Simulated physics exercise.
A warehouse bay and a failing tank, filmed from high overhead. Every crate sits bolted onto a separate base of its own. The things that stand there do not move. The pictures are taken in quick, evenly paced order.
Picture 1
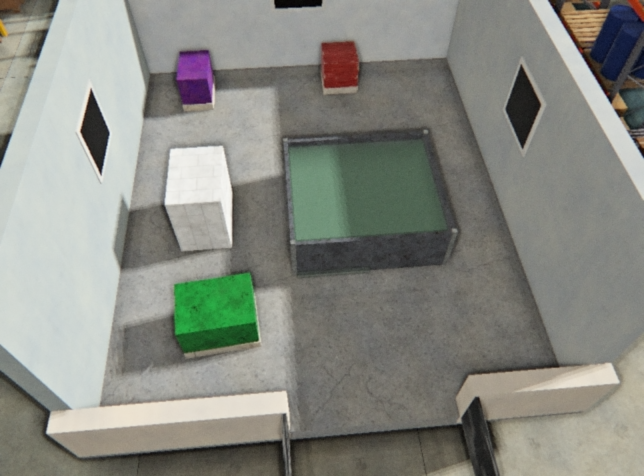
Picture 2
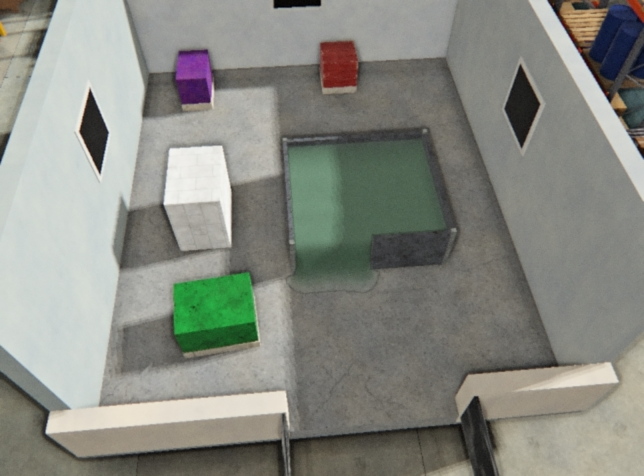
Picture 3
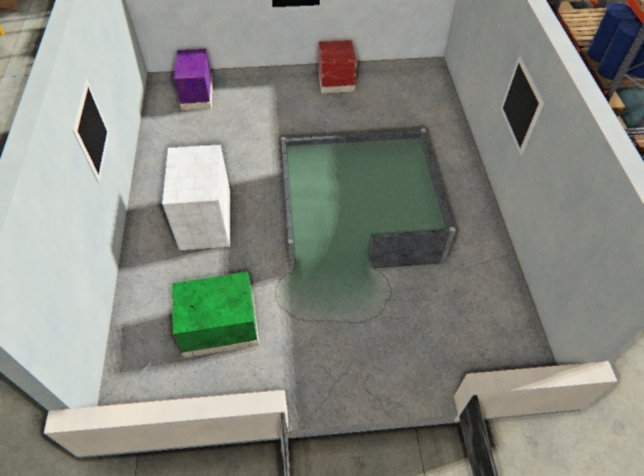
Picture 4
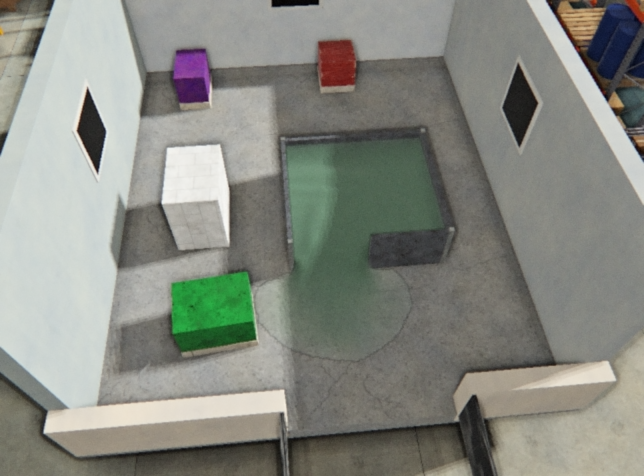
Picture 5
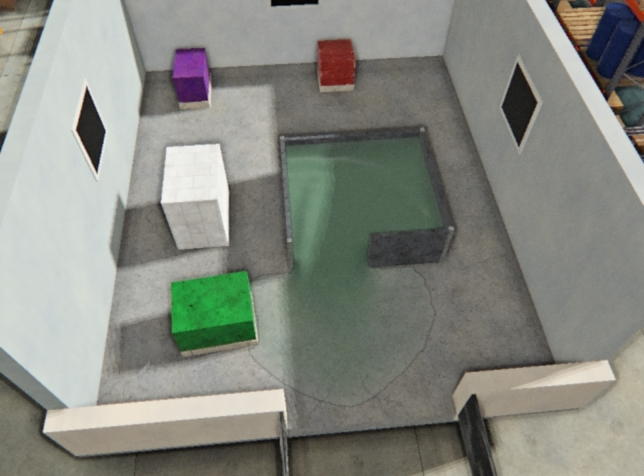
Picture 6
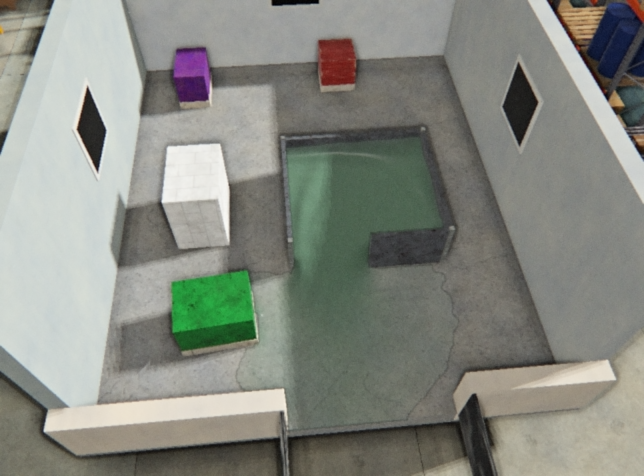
At first, greenish water sits still in a dark-walled tank amid purple, red, white and green blocks in a walled bay. Then the left part of the tank's near side is open, and water pours through the gap, spreading across the floor past the green block toward the front, while the blocks stay put.
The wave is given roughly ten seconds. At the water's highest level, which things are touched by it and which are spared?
Outcome: The red crate is protected. The purple crate is protected. The green crate is exposed.
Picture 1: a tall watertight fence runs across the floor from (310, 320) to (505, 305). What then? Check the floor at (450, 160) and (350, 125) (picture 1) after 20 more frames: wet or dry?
In order, I'd call them inundated and bare.
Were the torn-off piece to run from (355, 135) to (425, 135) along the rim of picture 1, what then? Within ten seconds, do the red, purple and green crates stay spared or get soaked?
Red: Flooded; purple: Flooded; green: Not flooded.
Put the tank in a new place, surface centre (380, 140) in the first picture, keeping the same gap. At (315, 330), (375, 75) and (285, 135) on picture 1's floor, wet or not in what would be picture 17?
Results in order - swamped, left untouched, left untouched.
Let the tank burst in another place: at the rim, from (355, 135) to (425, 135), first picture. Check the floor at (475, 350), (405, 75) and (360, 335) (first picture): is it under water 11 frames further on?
In the order given, the spots are not soaked, swamped and not soaked.
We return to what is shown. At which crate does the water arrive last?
Crate: The red crate.
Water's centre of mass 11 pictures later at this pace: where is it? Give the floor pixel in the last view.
Estimate: (341, 254).
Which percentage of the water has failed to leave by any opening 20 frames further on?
Estimate: Close to 68 %.
A moment on, water covers 20 % of the floor; the red crate not reached, the purple crate not reached, the green crate water round its plinth.
Next, water covers 25 % of the floor; the red crate not reached, the purple crate not reached, the green crate water round its plinth.
Then, water covers 35 % of the floor; the red crate not reached, the purple crate not reached, the green crate water round its plinth.
Later, water covers 55 % of the floor; the red crate not reached, the purple crate water round its plinth, the green crate water round its plinth.
In the end, water covers 75 % of the floor; the red crate stayed above the water, the purple crate stayed above the water, the green crate was topped.
